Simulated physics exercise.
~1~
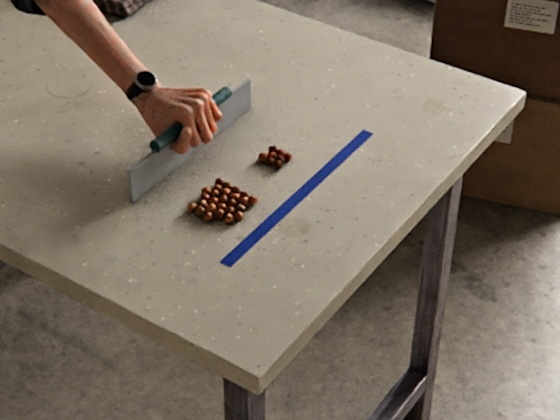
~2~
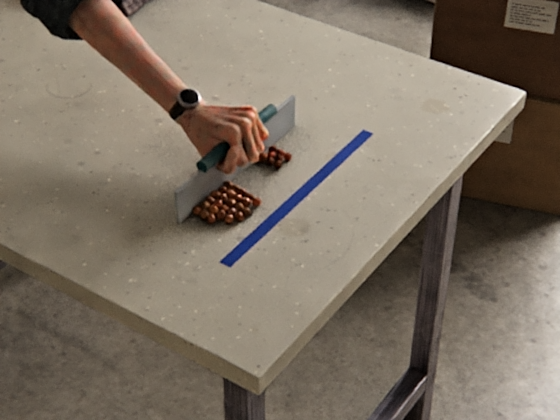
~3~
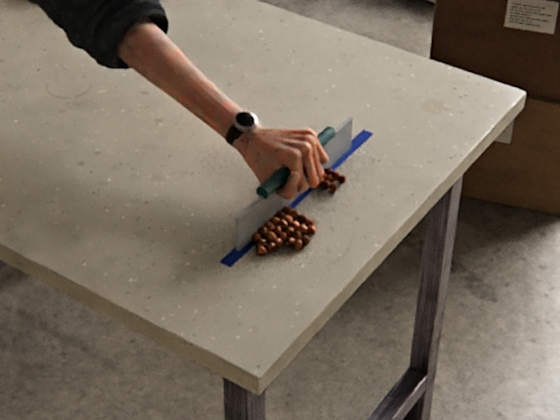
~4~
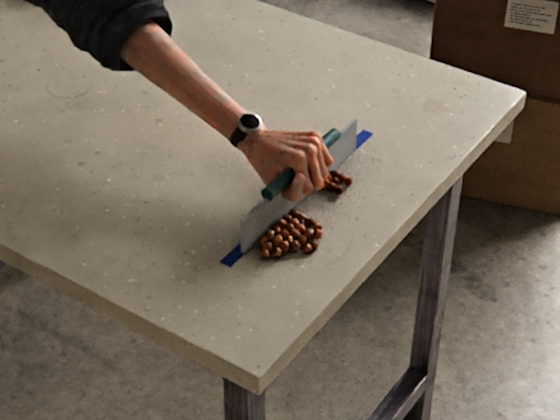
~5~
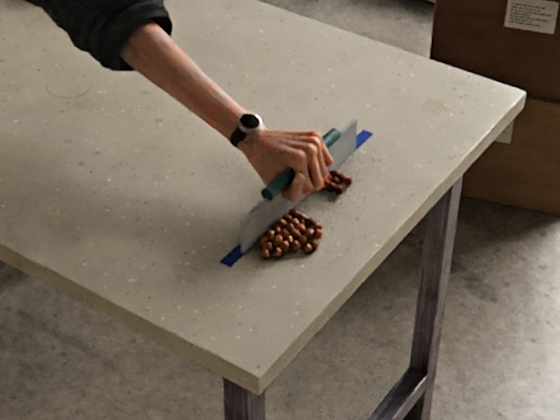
We see a hand in a wristwatch push two heaps of small brown things rightward across a table with a scraper, over a strip of blue tape, until the scraper stops on the tape and both heaps rest on the tabletop beyond it, short of the edge.
